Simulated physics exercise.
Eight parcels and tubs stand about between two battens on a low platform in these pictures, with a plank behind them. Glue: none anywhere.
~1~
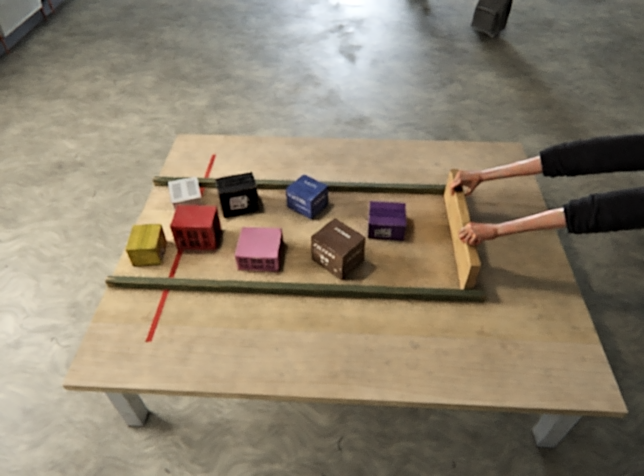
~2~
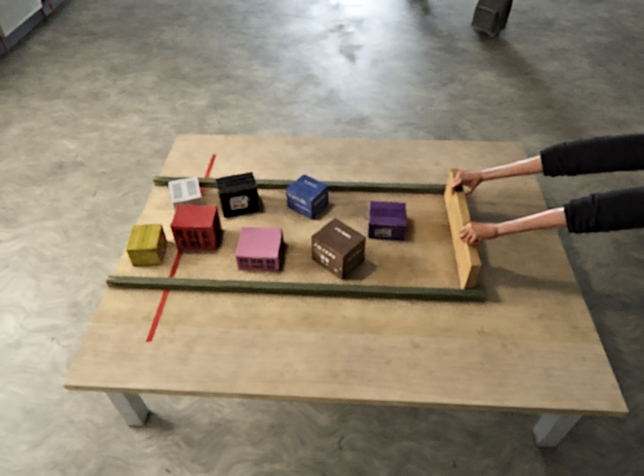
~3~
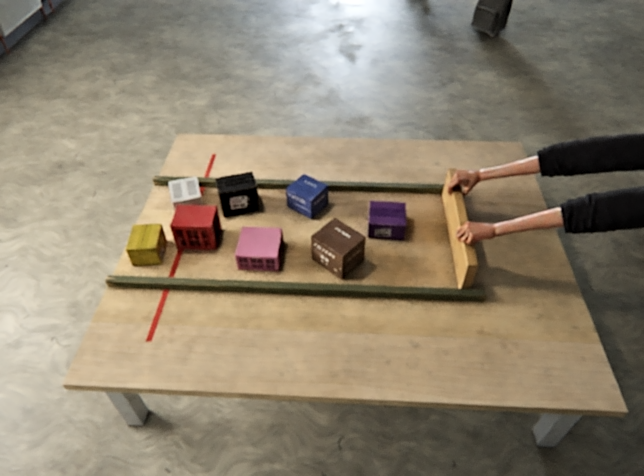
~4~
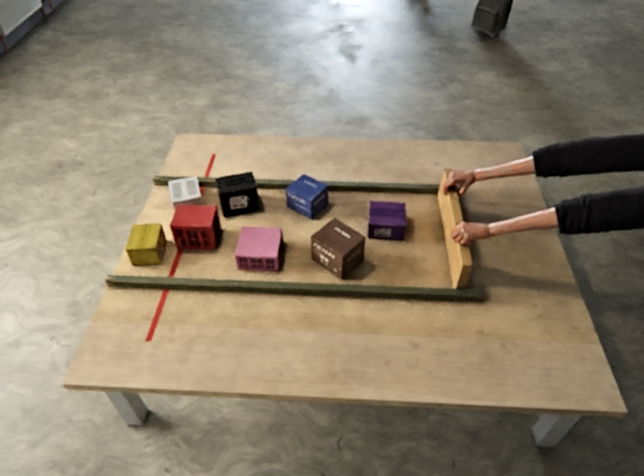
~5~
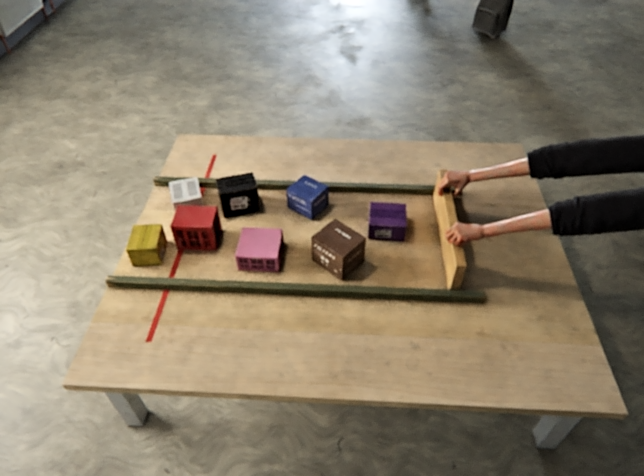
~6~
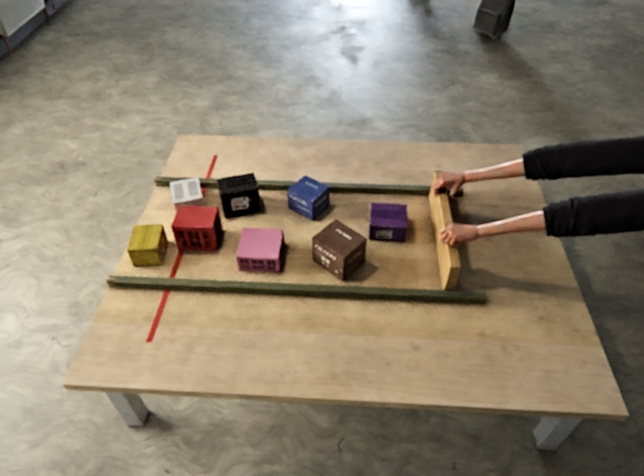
On a low wooden platform, eight coloured boxes and containers stand between two battens, some near a red tape line at the left. Two hands at the right slide an upright plank slightly left, while the objects stay still.
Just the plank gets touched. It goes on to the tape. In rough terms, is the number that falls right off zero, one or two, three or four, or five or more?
The fall count stops at three or four.
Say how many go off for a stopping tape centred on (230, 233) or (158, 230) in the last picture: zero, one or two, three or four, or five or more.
With the tape at the first spot it's none at all, and at the second it's at least five.
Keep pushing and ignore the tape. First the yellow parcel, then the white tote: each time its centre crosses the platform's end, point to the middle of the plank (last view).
With the yellow parcel it sits around (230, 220), with the white tote around (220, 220).
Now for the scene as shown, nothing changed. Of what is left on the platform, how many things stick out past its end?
The total comes out at 2.
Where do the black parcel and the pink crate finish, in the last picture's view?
The first ends close to (149, 192), the second close to (129, 236).
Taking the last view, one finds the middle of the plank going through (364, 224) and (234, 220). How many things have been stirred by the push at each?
2 and 8.
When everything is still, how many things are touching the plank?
It touches 3.
Soon after, none off yet; yellow parcel at rest near (148, 245); white tote at rest near (188, 197); red crate at rest near (198, 228).
After that, none off yet; yellow parcel at rest near (148, 245); white tote at rest near (188, 197); red crate moving near (197, 228).
And then, none off yet; yellow parcel displaced about its own width near (127, 246); white tote displaced about its own width near (164, 195); red crate displaced about its own width near (149, 216).
In the end, the number that fall off is three or four; gone, red crate, white tote and yellow parcel.
